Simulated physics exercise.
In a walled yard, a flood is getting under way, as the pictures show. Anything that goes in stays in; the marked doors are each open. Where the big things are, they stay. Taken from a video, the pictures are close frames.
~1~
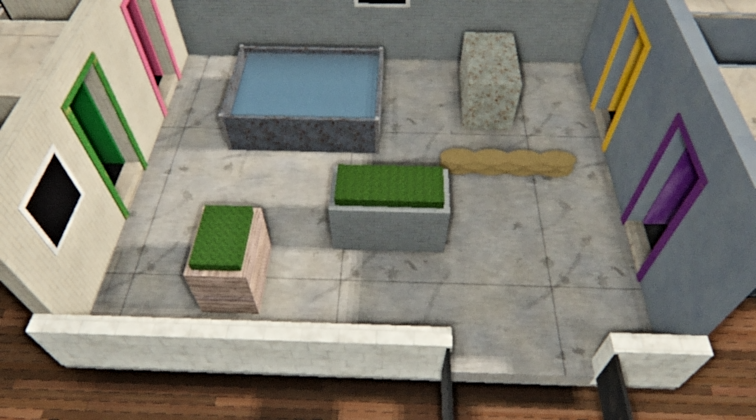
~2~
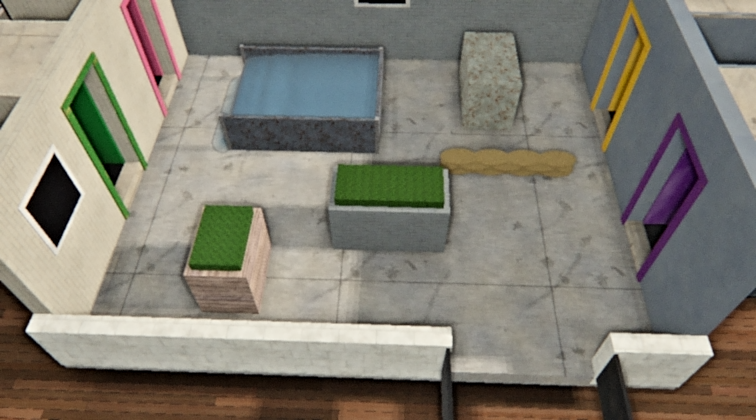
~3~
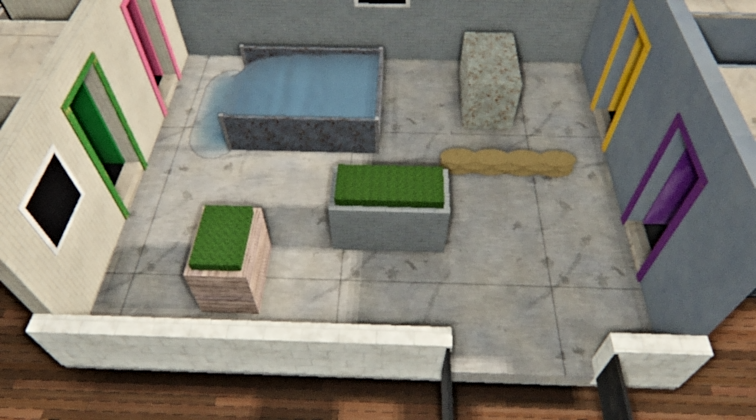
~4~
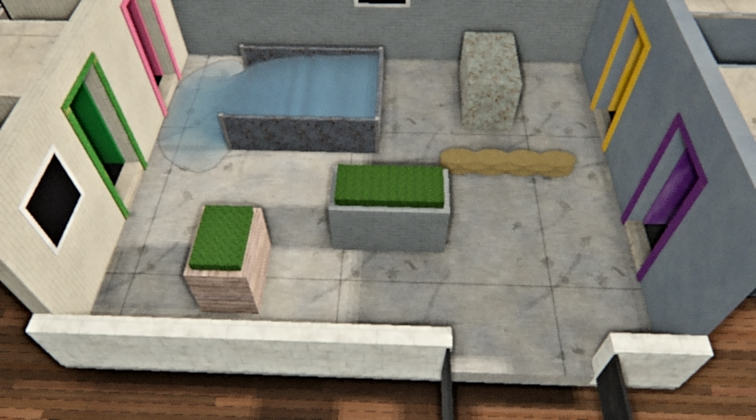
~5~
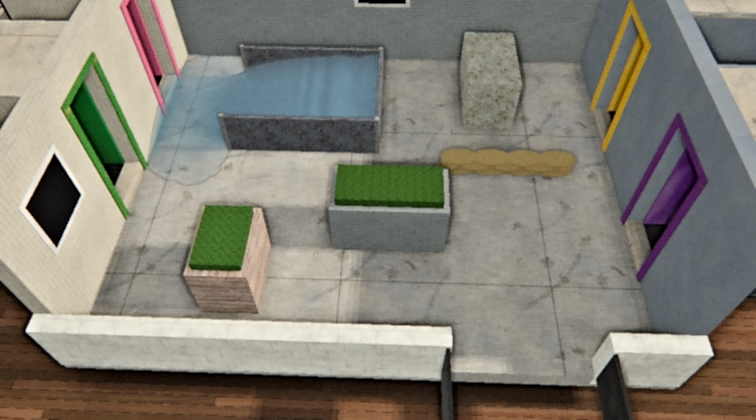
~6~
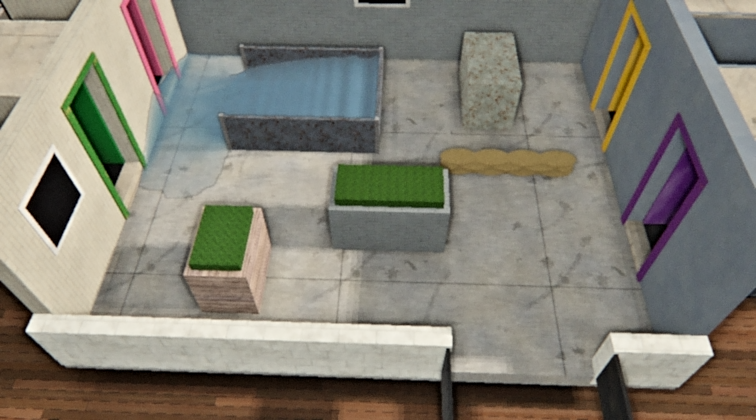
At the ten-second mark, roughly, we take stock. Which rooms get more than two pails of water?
Result: The purple door sees no more than two buckets come in. The yellow door sees no more than two buckets come in. The pink door sees more than two buckets come in. The green door sees no more than two buckets come in.
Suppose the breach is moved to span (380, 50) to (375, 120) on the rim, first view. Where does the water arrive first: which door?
I'd pick the yellow door.
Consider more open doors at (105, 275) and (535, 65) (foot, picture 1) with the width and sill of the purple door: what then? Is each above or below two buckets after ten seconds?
The first crosses the line, the second stays short of it.
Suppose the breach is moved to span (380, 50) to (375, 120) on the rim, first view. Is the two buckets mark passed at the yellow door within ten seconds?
The yellow one exceeds the limit.
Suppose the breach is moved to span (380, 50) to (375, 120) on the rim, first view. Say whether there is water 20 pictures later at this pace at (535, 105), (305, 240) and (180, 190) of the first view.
Submerged, unwetted, unwetted.
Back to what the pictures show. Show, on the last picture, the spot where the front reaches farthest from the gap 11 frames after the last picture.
Somewhere around (81, 341).
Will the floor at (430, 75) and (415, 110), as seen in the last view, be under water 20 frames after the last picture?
Going in order, I'd call them drenched and bone-dry.
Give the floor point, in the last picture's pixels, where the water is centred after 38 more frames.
It is near (287, 175).
A moment on, water covers 15 % of the floor; the purple door not reached, the yellow door not reached, the pink door far over two buckets in, the green door wet at the sill, nothing in.
Next, water covers 25 % of the floor; the purple door not reached, the yellow door not reached, the pink door far over two buckets in, the green door wet at the sill, nothing in.
Then, water covers 40 % of the floor; the purple door not reached, the yellow door not reached, the pink door far over two buckets in, the green door wet at the sill, nothing in.
Later, water covers 75 % of the floor; the purple door not reached, the yellow door wet at the sill, nothing in, the pink door far over two buckets in, the green door wet at the sill, nothing in.
In the end, water covers 95 % of the floor; the purple door wet at the sill, nothing in, the yellow door wet at the sill, nothing in, the pink door far over two buckets in, the green door wet at the sill, nothing in.
